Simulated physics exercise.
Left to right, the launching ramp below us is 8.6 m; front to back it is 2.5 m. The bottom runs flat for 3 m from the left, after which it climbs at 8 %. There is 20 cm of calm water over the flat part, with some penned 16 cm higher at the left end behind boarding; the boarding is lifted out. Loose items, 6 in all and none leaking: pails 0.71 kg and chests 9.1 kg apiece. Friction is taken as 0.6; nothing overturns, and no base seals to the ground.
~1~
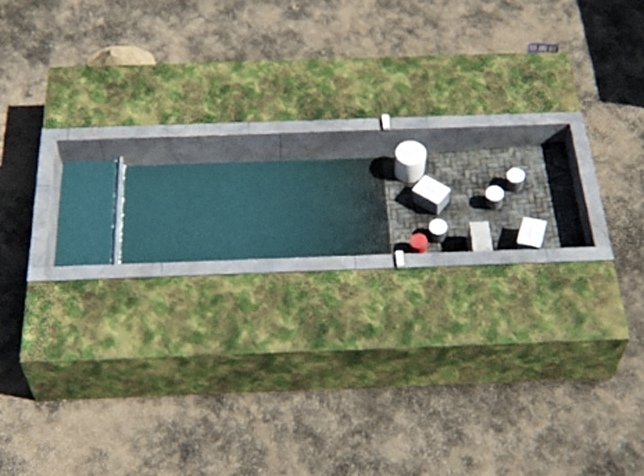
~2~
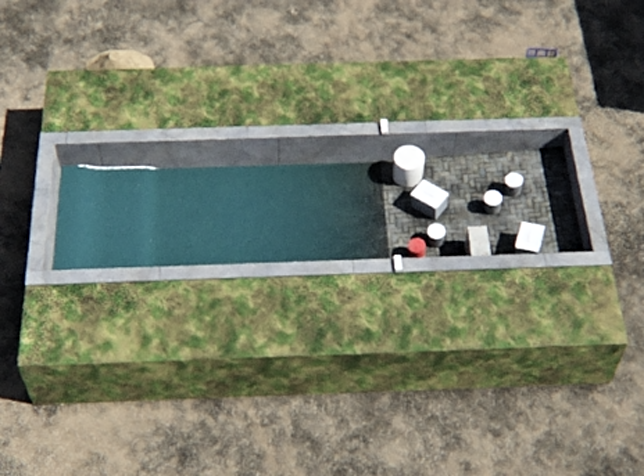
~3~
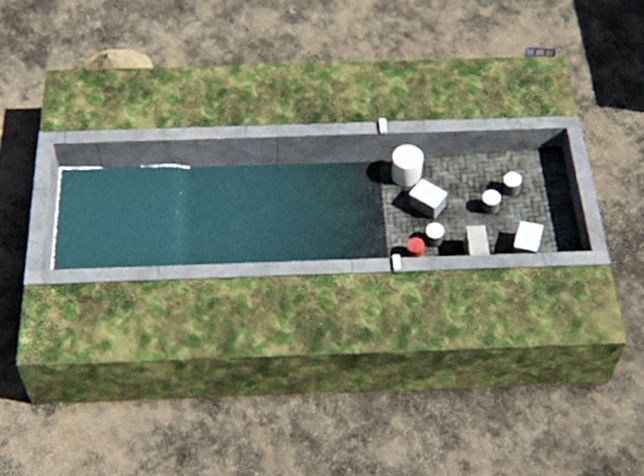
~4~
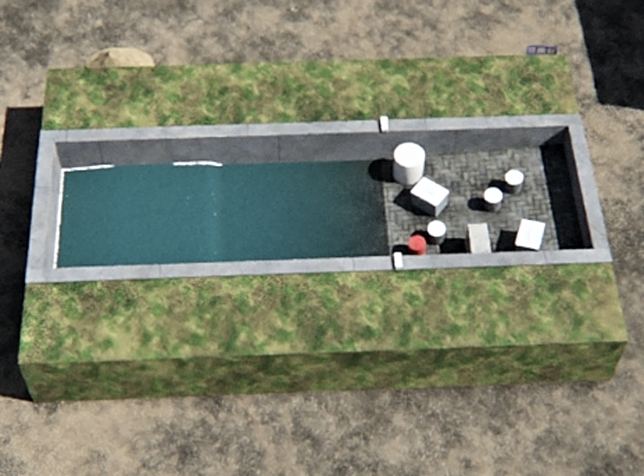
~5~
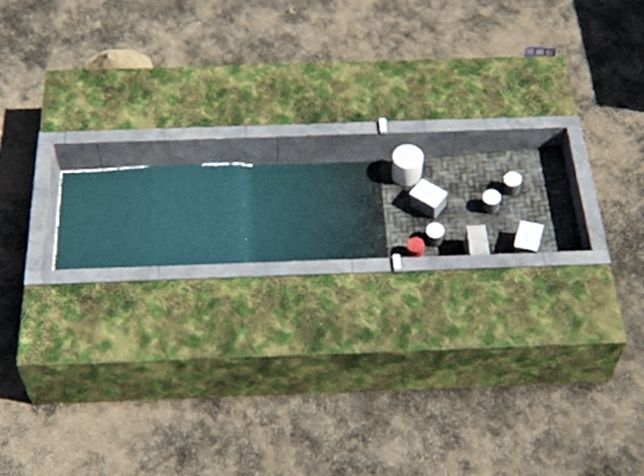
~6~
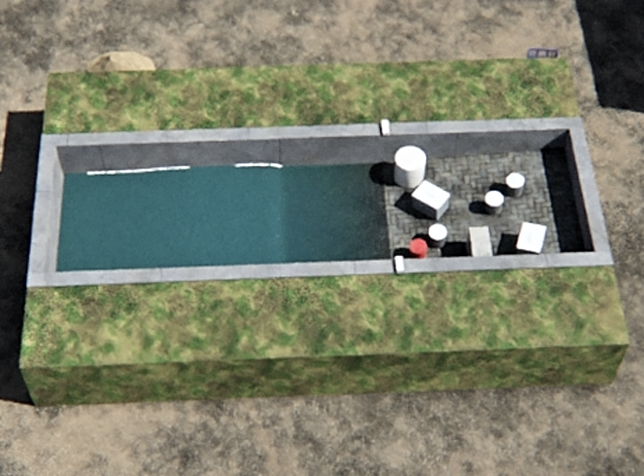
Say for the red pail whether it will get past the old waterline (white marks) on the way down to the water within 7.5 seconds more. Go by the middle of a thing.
I'd say the red pail gets over in time.
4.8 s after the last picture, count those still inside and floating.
2.
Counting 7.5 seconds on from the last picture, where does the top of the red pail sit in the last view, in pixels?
Roughly (301, 235) in the last view.
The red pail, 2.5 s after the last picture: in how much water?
Around 6 cm.
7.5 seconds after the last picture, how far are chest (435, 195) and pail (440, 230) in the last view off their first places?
First 20 cm, then 50 cm.
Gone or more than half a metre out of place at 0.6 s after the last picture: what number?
0 in all.
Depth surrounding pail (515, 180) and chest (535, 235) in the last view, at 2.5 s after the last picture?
Roughly 0 and 0 cm.
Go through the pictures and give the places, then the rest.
In the first picture, the red pail at (420, 241) rests on the ground; water covers 13.3 m2; 0 of 6 have shifted.
In the second picture, the red pail at (418, 245), on the bottom; water covers 13.3 m2; 0 of 6 have shifted.
In the third picture, the red pail at (417, 245) rests on the ground; 13.3 m2 under water; 0 of 6 have shifted.
In the fourth picture, the red pail at (418, 243), on the bottom; 13.3 m2 under water; 0 of 6 have shifted.
In the fifth picture, the red pail at (417, 245) rests on the ground; water covers 13.3 m2; 0 of 6 have shifted.
In the sixth picture, the red pail at (420, 246), on the bottom; water covers 13.3 m2; 0 of 6 have shifted.
Then, 0.6 s after the last picture the red pail is near (420, 246), 0.0 m from its start, aground; 0 of 6 are over the mark; 0 afloat.
Then, 2.5 s after the last picture the red pail is near (460, 244), 0.6 m from its start, afloat; 0 of 6 are over the mark; 2 afloat.
Then, 4.8 s after the last picture the red pail is near (361, 244), 0.9 m from its start, afloat; 1 of 6 are over the mark; 2 afloat.
Then, 7.5 s after the last picture the red pail is near (301, 235), 1.9 m from its start, afloat; 1 of 6 are over the mark; 1 afloat.
